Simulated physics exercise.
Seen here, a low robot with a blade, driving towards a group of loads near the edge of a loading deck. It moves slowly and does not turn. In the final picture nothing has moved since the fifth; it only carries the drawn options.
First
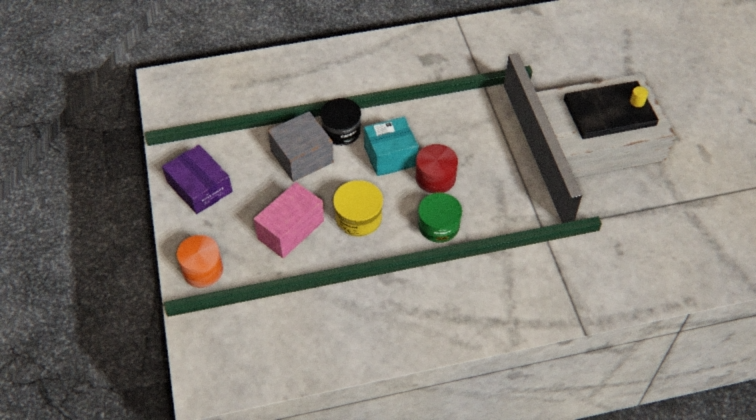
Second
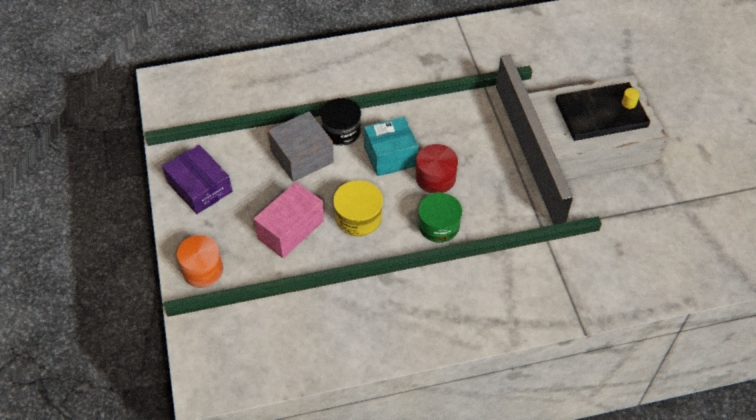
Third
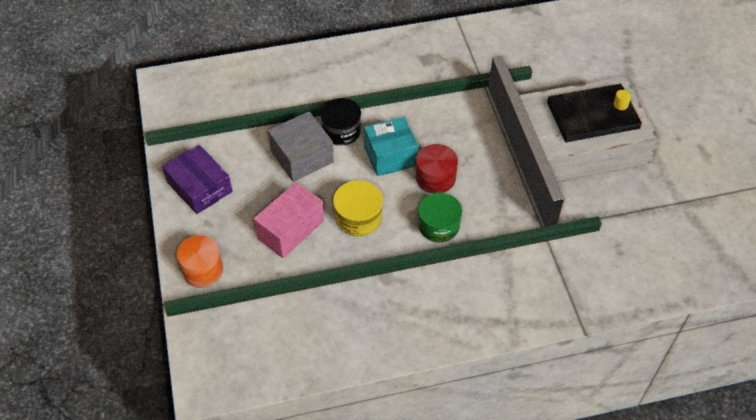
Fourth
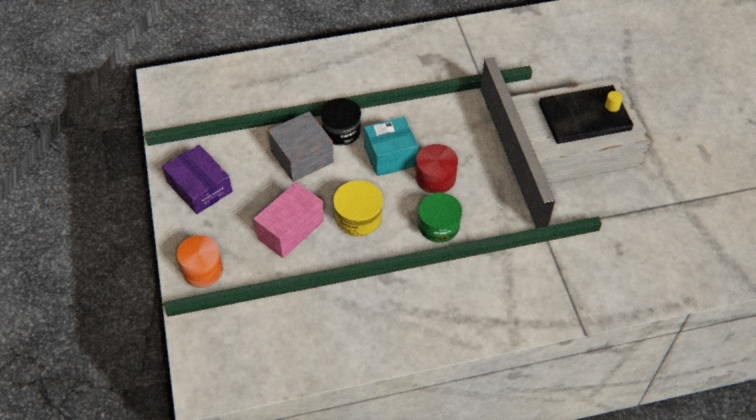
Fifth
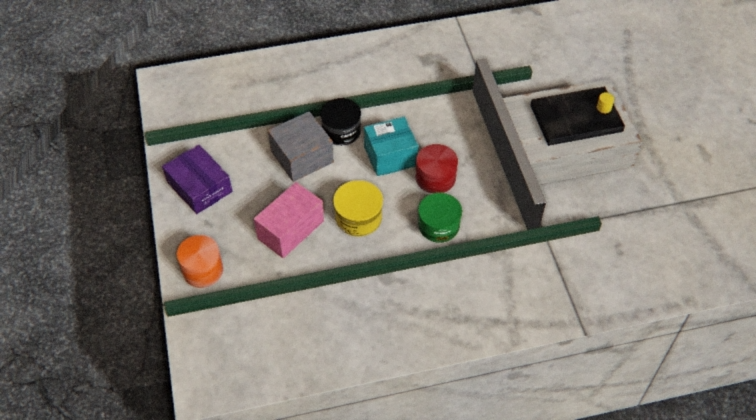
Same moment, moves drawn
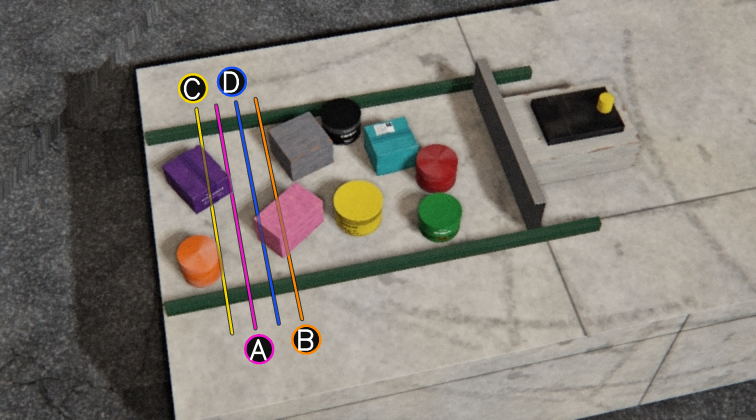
A low robot with a wide grey blade crept slowly left in a straight line, closing some of the gap to a group of colourful boxes and pails, none of which moved.
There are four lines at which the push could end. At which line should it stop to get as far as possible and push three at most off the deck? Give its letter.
A.
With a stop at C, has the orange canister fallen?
Yes.
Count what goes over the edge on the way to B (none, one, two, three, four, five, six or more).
In all, none.
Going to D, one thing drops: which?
The purple box.
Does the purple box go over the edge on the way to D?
By then, yes.
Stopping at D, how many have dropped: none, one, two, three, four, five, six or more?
By then, one.
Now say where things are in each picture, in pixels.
The first frame shows turquoise box (391, 146); yellow pail (359, 208); green pail (440, 218).
The second frame shows robot (597, 111); black pail (341, 122).
The third frame shows robot (588, 113); orange canister (201, 261).
The fourth frame shows robot (580, 114); pink crate (289, 220).
The fifth frame shows robot (571, 116); turquoise box (391, 146); yellow pail (359, 208); green pail (440, 218).
On the marked copy, A at (234, 208); B at (277, 200); C at (213, 212); D at (256, 204).
Following A. Soon after the start, robot (476, 133); green pail (402, 225); turquoise box (378, 149).
Later, robot (379, 150); purple box (189, 182); pink crate (224, 221).
In the end, robot (301, 165); purple box over the edge; pink crate (155, 219); one fallen.
As for the rest, B is within the limit but short; C drops four; D is within the limit but short.
